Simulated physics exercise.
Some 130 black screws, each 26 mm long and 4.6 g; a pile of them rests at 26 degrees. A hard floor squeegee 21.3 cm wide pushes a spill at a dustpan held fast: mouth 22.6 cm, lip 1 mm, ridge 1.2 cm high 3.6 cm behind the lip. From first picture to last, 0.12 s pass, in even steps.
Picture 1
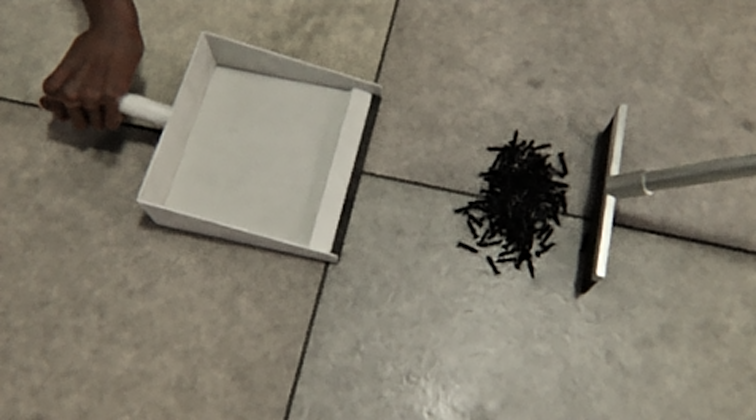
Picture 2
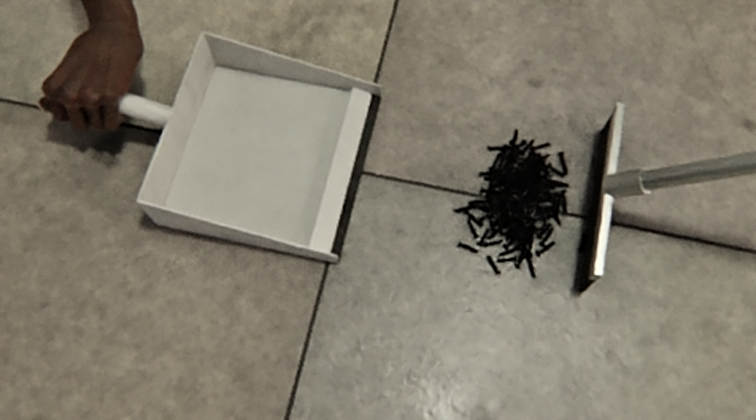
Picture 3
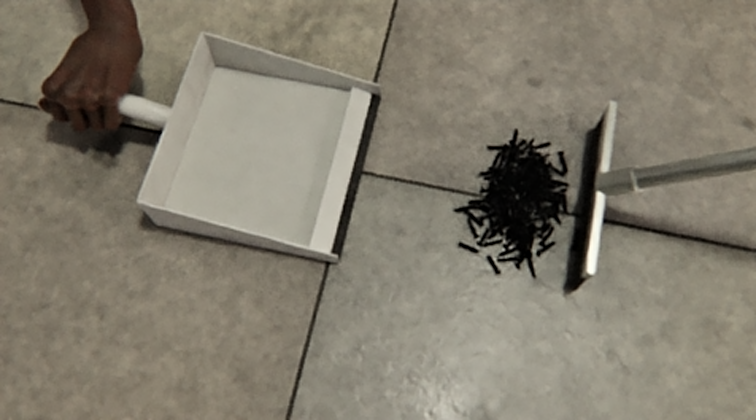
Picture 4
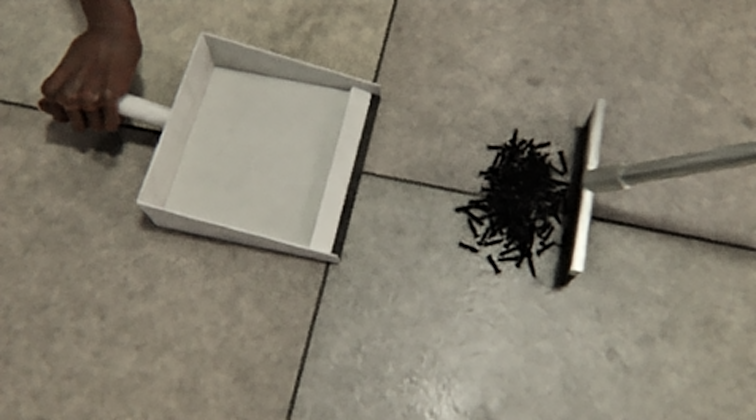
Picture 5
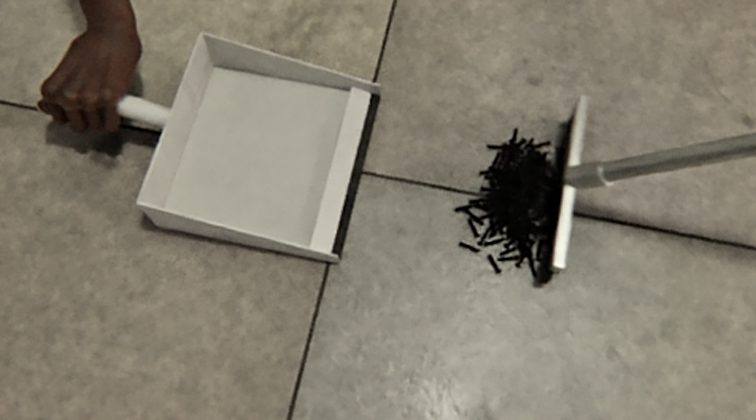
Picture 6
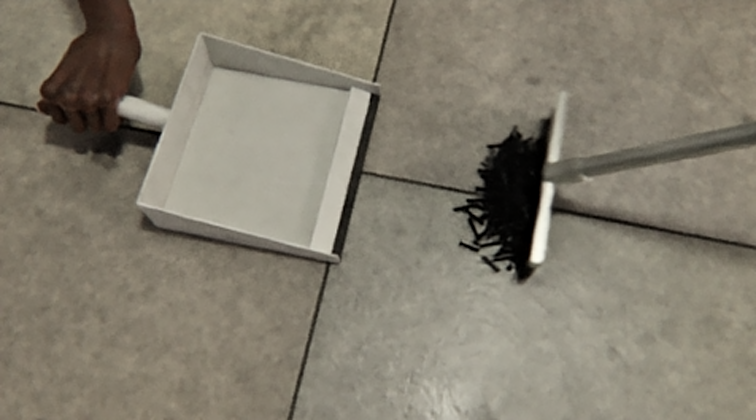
On a grey tiled floor, a hand at the left holds a white dustpan still, its open side facing a loose pile of small black pieces. From the right, a long-handled squeegee slides slowly left, meets the pile, and pushes its near side inward, bunching the pieces closer together.
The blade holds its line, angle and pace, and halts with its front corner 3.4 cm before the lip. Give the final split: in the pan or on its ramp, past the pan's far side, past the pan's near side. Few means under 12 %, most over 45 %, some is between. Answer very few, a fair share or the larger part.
In the pan or on its ramp: The larger part; past the pan's far side: Very few; past the pan's near side: Very few.
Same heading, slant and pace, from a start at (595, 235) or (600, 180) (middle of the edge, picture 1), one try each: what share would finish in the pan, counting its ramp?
About 55 and 50 per cent.
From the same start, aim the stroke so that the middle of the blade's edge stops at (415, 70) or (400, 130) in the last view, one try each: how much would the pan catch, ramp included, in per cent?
Some 25 and 50 per cent.
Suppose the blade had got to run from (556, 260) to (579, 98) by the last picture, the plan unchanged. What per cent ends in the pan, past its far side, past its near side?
Pan 30, far 5, near 0.
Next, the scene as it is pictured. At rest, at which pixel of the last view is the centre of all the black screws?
Around (350, 163).
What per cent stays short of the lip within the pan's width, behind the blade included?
Roughly 30 per cent.
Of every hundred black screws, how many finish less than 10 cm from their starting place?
About 0 per cent.
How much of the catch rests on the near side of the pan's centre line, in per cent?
About 40 per cent.
Then, 0.10 s after the last picture, middle of the blade 11 cm from the lip; 0 % over the lip, far side 0 %, near side 0 %.
Then, 0.16 s after the last picture, middle of the blade 5 cm from the lip; 0 % over the lip, far side 5 %, near side 0 %.
Then, 0.37 s after the last picture, middle of the blade 4 cm from the lip; 65 % over the lip, far side 5 %, near side 0 %.
In the end, pan 60 %, far side 5 %, near side 0 %, in front of the lip or behind the blade 30 %.
